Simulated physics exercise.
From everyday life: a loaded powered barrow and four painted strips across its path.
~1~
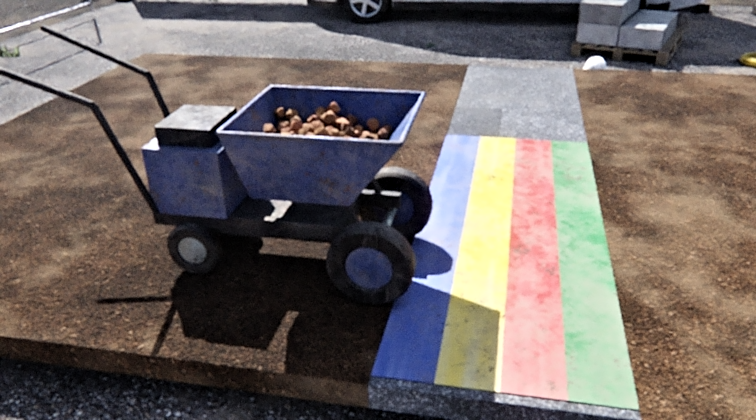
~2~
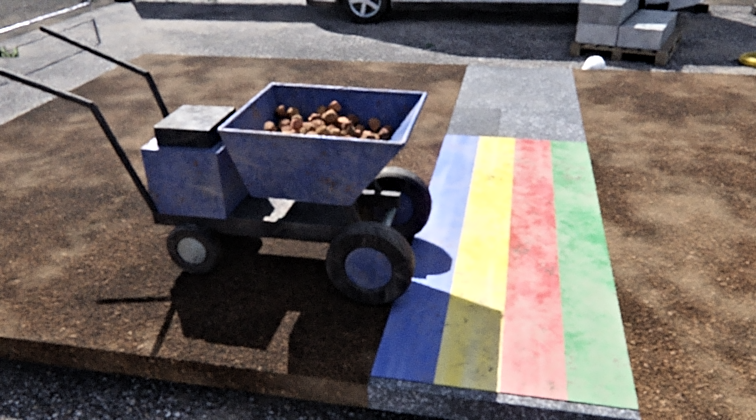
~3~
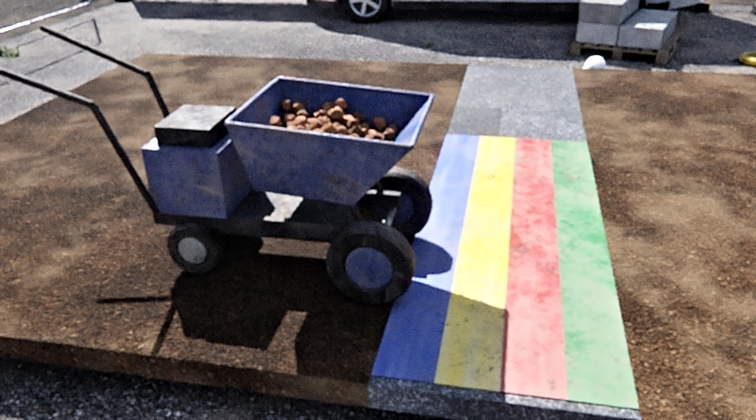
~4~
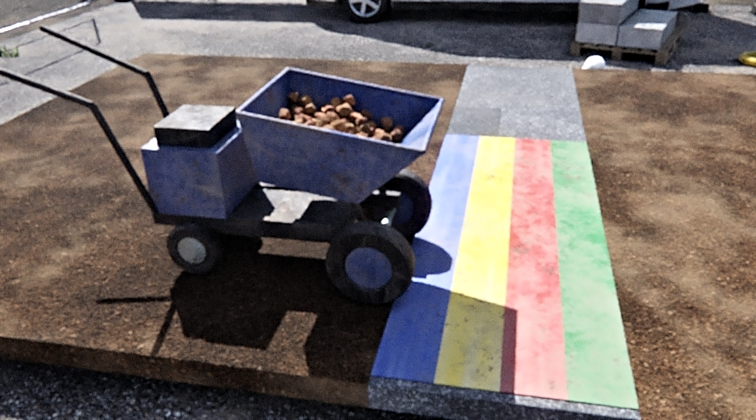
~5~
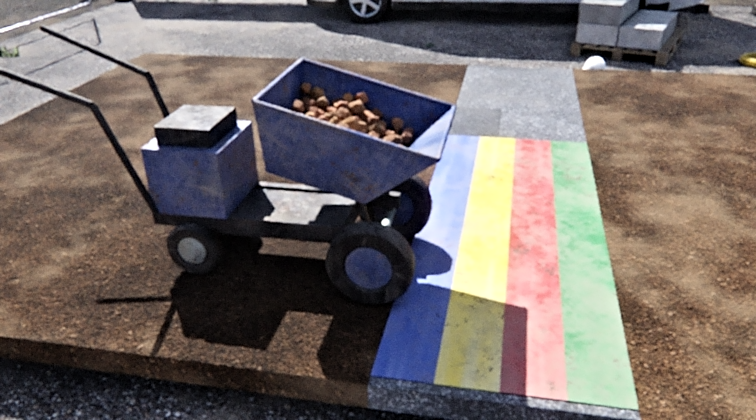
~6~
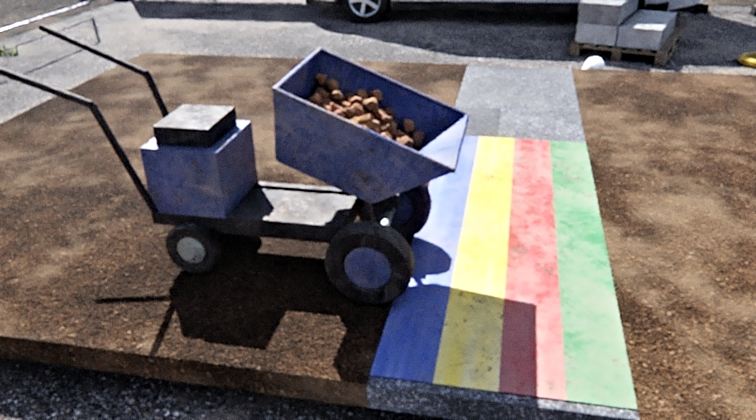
In this clip, a blue powered barrow loaded with brown clay clods stands beside blue, yellow, red and green painted strips, and its skip gradually tilts forward to the right, the rear rising while the wheels stay in place.
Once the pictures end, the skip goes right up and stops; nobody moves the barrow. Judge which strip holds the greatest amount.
Greatest amount: The red strip.
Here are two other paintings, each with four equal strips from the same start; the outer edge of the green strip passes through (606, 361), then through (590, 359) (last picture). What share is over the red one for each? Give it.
I'd say some 30 % for the first and some 20 % for the second.
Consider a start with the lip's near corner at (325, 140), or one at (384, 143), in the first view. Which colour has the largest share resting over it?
First: The yellow one; second: The red one.
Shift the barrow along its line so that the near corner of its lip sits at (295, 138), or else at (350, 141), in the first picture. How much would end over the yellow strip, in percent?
Roughly 30 and 30 percent respectively.
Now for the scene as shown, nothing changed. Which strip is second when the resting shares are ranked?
Second: Green.
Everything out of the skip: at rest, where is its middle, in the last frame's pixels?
Near (556, 279).
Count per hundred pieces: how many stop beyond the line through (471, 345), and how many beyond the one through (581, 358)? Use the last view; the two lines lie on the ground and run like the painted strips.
I reckon some 80 per cent and some 30 per cent.
Soon after the last picture, skip tipped steeply; all in the skip.
A little later, skip tipped right over; most in the skip; about a quarter over the red strip; a stray few over the green strip; a stray few falling.
Later still, skip tipped right over; about a quarter in the skip; a stray few over the yellow strip; about a third over the red strip; about a quarter over the green strip; a small part off the paint.
At rest, skip tipped right over; about a quarter in the skip; none over the blue strip; a stray few over the yellow strip; about a third over the red strip; about a quarter over the green strip; a small part off the paint.
